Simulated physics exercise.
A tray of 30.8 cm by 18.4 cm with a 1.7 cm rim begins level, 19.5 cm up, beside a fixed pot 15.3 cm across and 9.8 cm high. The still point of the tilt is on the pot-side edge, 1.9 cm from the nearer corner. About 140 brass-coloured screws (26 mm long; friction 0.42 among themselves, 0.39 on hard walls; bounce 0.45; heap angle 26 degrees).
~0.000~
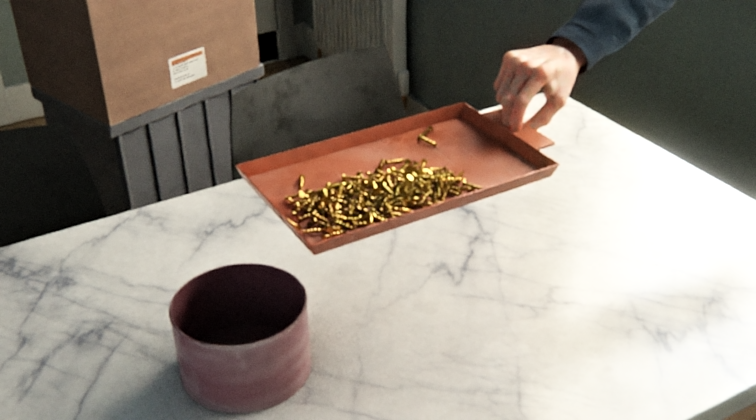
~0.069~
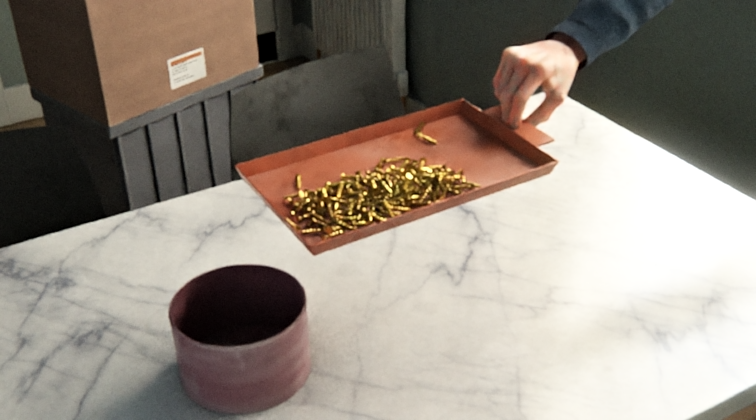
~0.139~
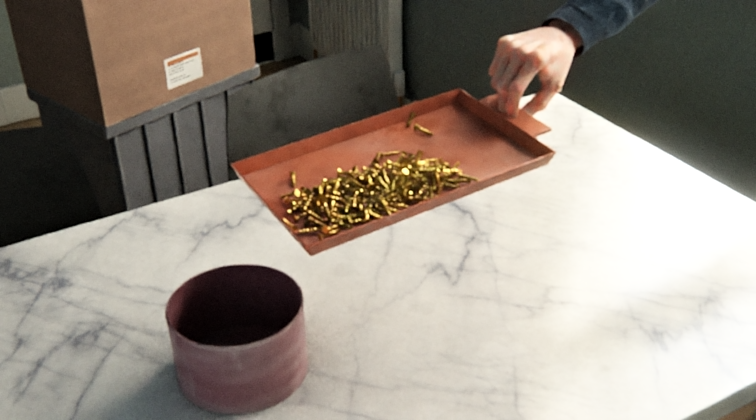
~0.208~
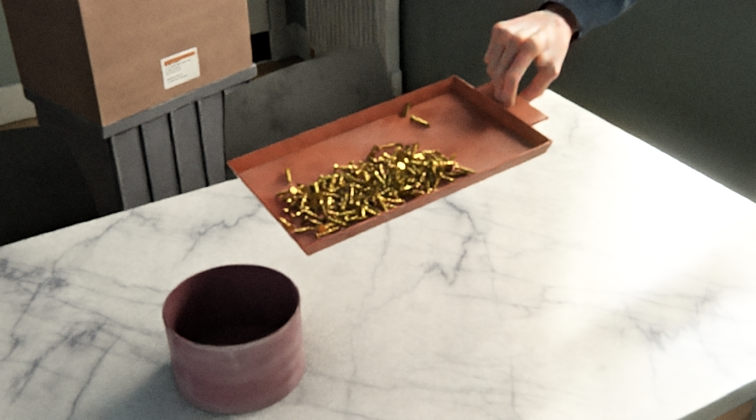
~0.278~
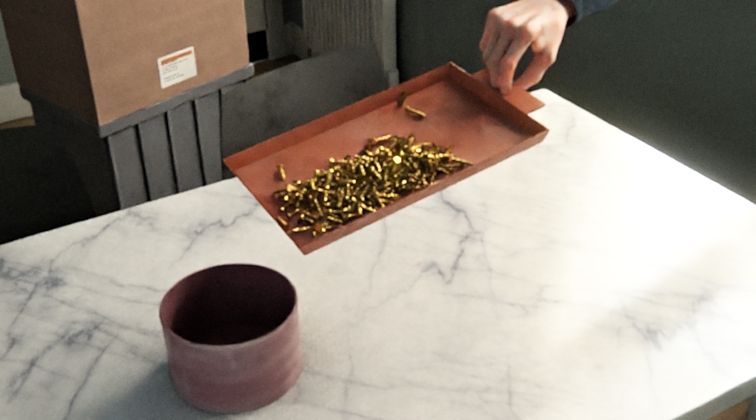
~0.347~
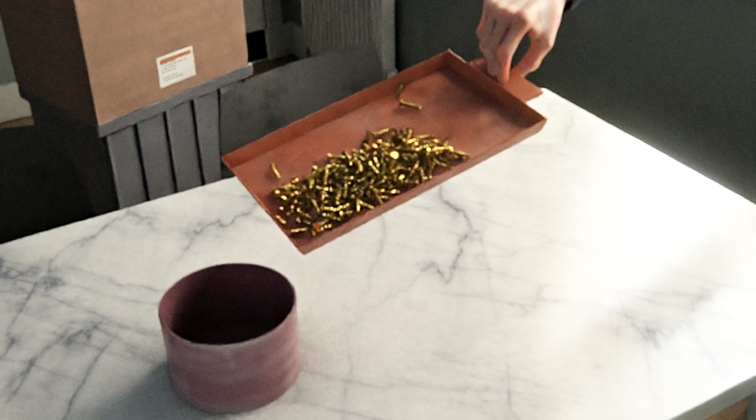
A copper-coloured tray heaped with brass-coloured screws is held above a white, grey-veined marble table, seen from above at an angle. A dull purple-pink round pot stands at the lower left, with a cardboard box on a dark slatted chair behind. A hand at the right lifts the tray's far end steadily, tilting it towards the left front, while the view drifts very slightly.
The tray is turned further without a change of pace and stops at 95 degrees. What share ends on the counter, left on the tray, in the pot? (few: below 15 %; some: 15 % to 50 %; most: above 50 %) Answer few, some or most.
Counter most, tray few, pot some.
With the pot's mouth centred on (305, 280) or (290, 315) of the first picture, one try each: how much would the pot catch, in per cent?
About 5 and 90 per cent.
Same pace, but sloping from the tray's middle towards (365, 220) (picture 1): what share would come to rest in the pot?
About 5 per cent.
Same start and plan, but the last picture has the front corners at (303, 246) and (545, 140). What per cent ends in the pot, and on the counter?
Pot 0, counter 100.
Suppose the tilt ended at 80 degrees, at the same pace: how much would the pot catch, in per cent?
Then about 30 per cent.
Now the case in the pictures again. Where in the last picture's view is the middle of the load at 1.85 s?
Near (270, 351).
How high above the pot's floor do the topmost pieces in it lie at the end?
About 1.5 cm.
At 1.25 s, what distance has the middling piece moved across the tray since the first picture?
Some 8 cm.
After 1.25 s, tilt 51 degrees; the tray holds 100 %, the pot 0 %.
After 1.85 s, tilt 76 degrees; the tray holds 25 %, the pot 25 %.
Then, at 2.50 s, tilt 95 degrees; the tray holds 0 %, the pot 40 %.
In the end, at 3.2 s, counter 60 %, tray 0 %, pot 40 %.
